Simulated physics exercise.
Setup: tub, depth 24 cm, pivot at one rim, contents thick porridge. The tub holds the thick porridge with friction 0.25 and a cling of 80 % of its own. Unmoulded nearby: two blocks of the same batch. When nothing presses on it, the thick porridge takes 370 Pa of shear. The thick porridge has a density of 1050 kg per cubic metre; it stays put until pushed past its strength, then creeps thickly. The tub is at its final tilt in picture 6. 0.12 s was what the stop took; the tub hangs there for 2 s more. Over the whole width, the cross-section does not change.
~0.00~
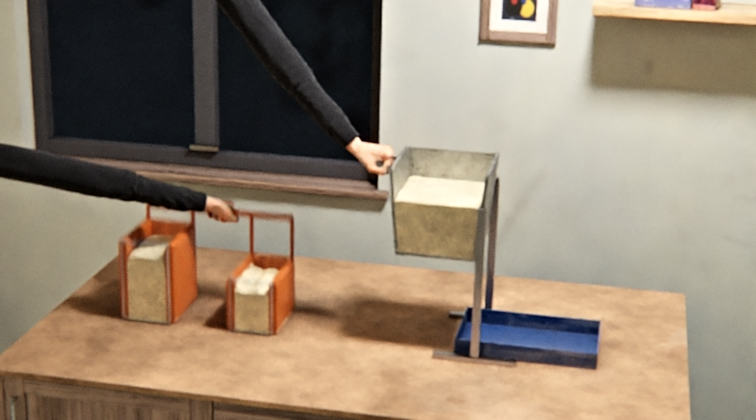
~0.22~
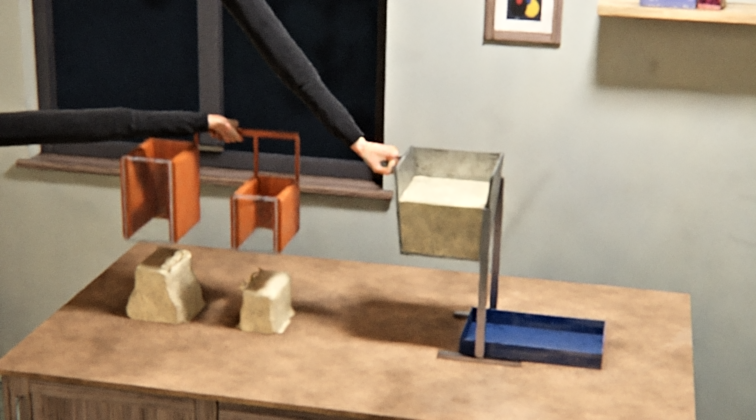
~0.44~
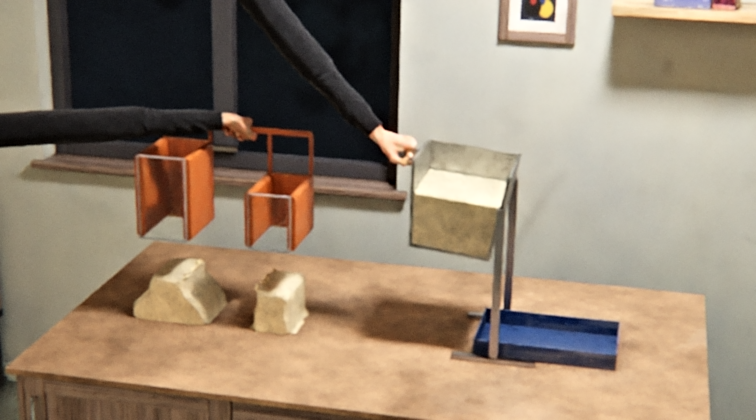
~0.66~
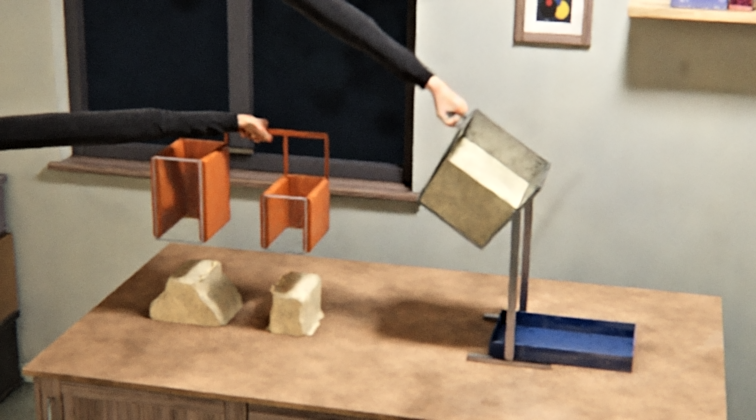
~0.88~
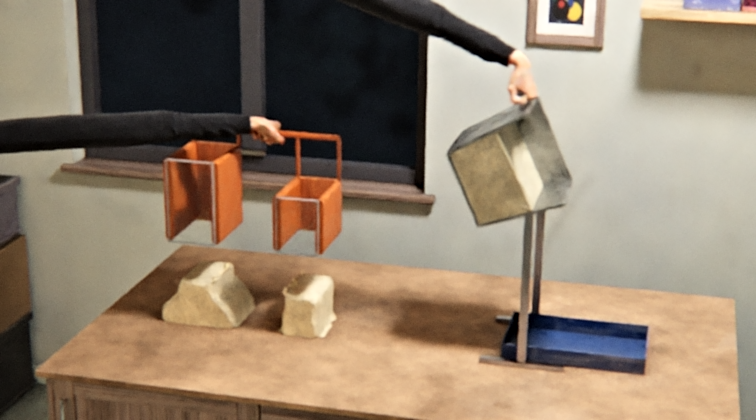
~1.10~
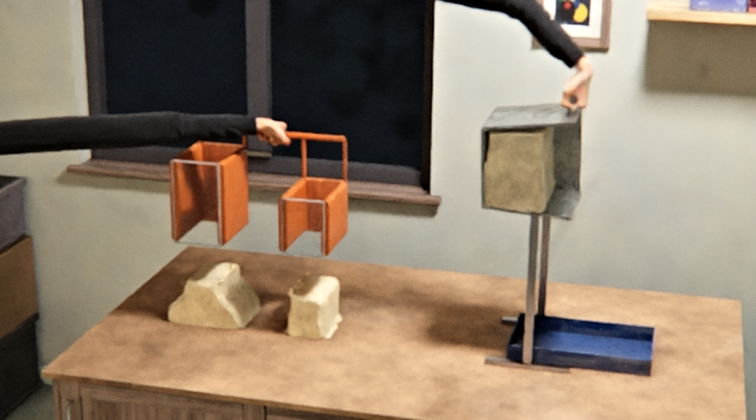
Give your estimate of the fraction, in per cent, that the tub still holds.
The tub still holds about 67 per cent.
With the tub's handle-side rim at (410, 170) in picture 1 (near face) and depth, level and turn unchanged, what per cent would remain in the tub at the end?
Roughly 100 %.
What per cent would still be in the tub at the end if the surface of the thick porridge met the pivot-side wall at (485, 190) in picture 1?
I'd put it close to 50 in a hundred.
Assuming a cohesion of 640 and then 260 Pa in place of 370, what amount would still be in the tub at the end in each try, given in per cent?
Expect about 100 in a hundred, then about 55 in a hundred.
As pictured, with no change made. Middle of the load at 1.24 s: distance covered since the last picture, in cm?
About 4 cm.
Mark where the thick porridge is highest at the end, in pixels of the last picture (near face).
I'd say it peaks at roughly (504, 173) in the last picture.
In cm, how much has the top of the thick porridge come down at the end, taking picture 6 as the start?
12 cm or so.
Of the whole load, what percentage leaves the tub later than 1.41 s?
Roughly 20 per cent of the load.
After 1.24 s, the tub is at 88 degrees and holds 100 %.
After 1.41 s, the tub is at 88 degrees and holds 88 %.
After 1.58 s, the tub is at 88 degrees and holds 71 %.
After 1.75 s, the tub is at 88 degrees and holds 67 %.
After 3.10 s, at the end, the tub is at 88 degrees and holds 67 %.
